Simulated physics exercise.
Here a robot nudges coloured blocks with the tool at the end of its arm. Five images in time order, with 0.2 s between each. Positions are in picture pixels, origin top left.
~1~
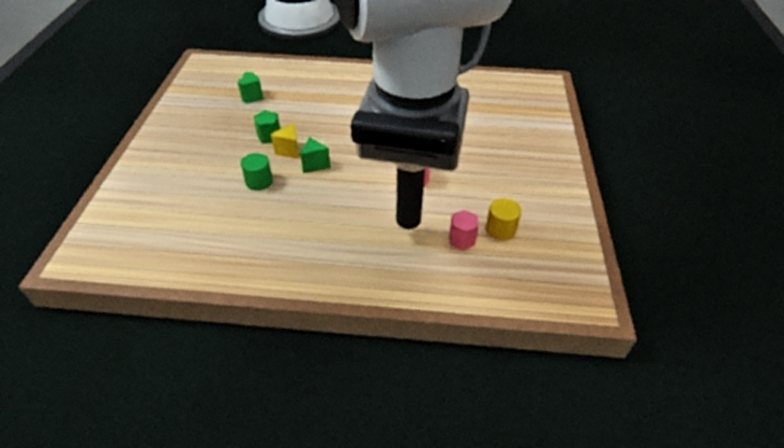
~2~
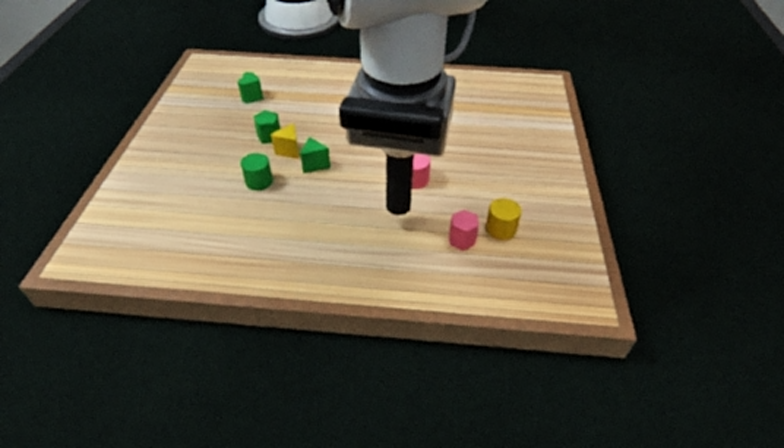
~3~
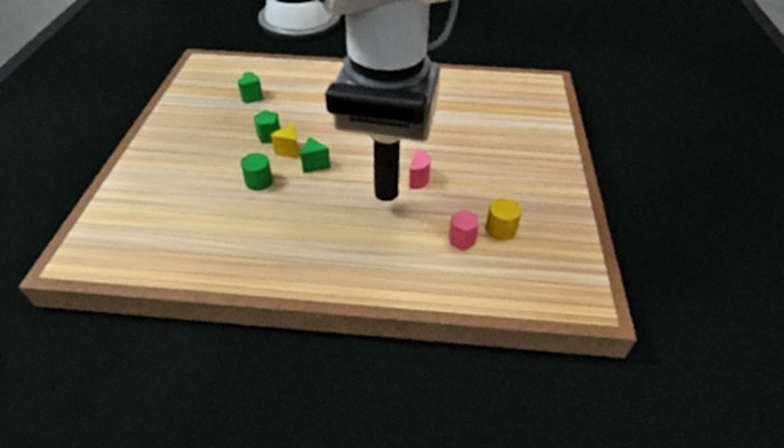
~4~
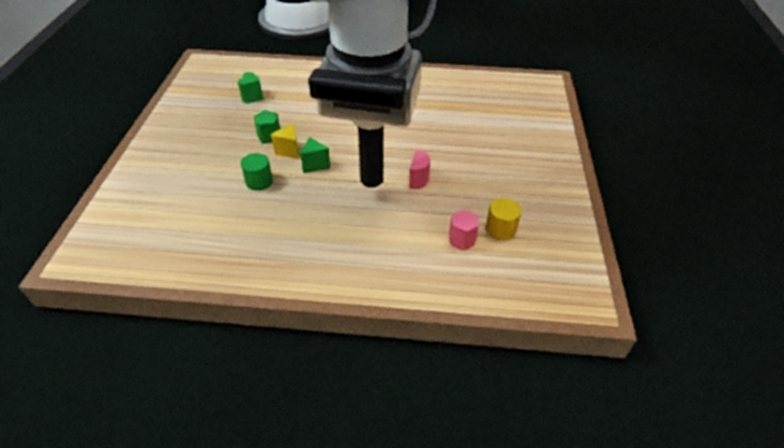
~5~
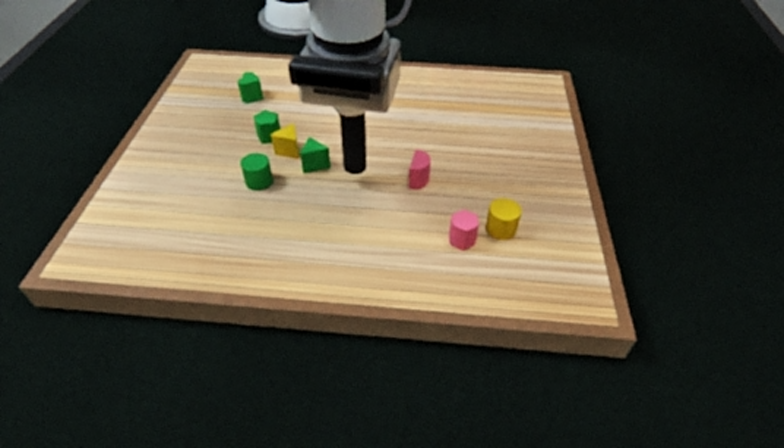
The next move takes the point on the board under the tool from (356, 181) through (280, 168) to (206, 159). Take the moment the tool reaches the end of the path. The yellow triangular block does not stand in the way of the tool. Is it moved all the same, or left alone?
The yellow triangular block is moved.
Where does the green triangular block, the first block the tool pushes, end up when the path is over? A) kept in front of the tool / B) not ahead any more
The one that fits is B, not ahead any more.
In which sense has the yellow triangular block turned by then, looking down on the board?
My answer: Clockwise.
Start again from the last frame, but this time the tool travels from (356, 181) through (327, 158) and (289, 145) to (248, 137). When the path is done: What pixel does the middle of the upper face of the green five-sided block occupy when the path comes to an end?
Expect it around (243, 104).
What follows on the original path. One third of the way, tool at (304, 157); yellow triangular block at (283, 131), turned 10° clockwise; green triangular block at (299, 139).
Two thirds of the way, tool at (251, 150); green disc at (251, 162); yellow triangular block at (279, 129), turned 30° clockwise; green triangular block at (294, 136), turned 25° clockwise.
At the end, tool at (201, 144); green disc at (251, 162); green five-sided block in place; yellow triangular block at (279, 129), turned 30° clockwise; green triangular block at (294, 136), turned 25° clockwise.
